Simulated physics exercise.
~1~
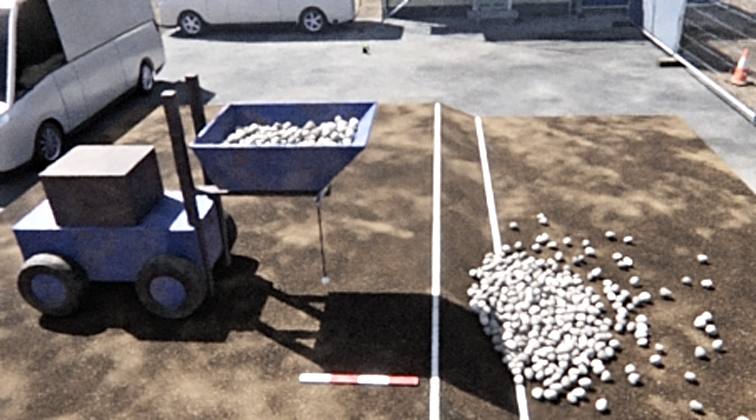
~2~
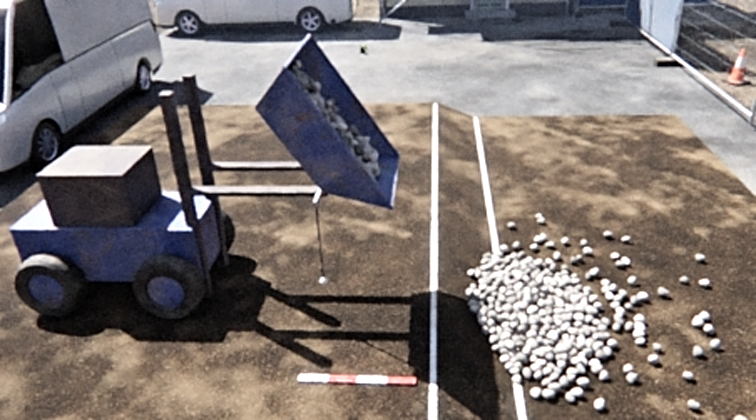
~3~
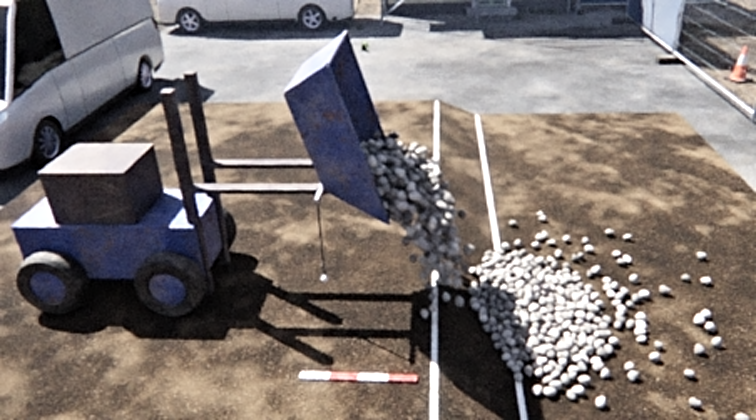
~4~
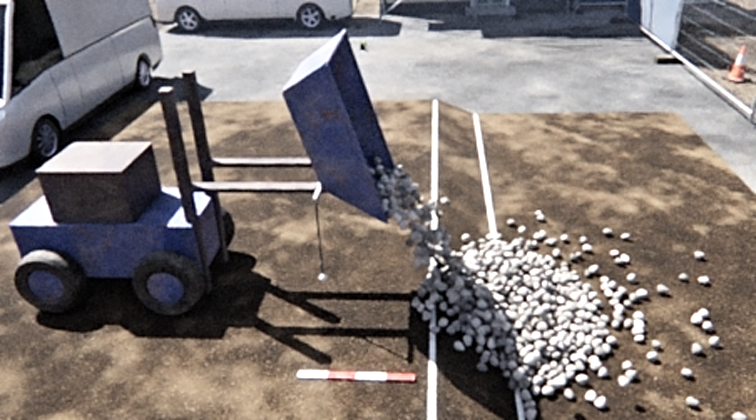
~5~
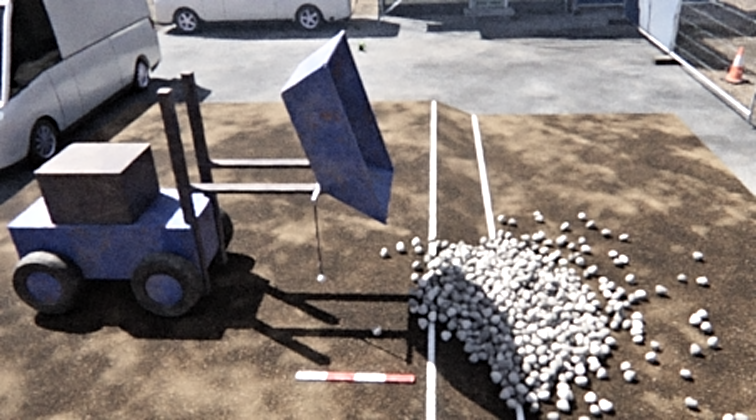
On a patch of brown ground beside a paved yard with parked white vans, a blue forklift holds up a skip full of pale, rounded stones. To the right, an earlier heap lies spread at the foot of a short slope marked by two white lines. The skip tips steeply to the right, and the stones begin to slide toward its lower edge. They then pour out in a thick stream, landing on the slope and against the old heap. The stream thins until the skip is empty and still tilted, leaving one larger pile that covers part of the slope and reaches its top line.
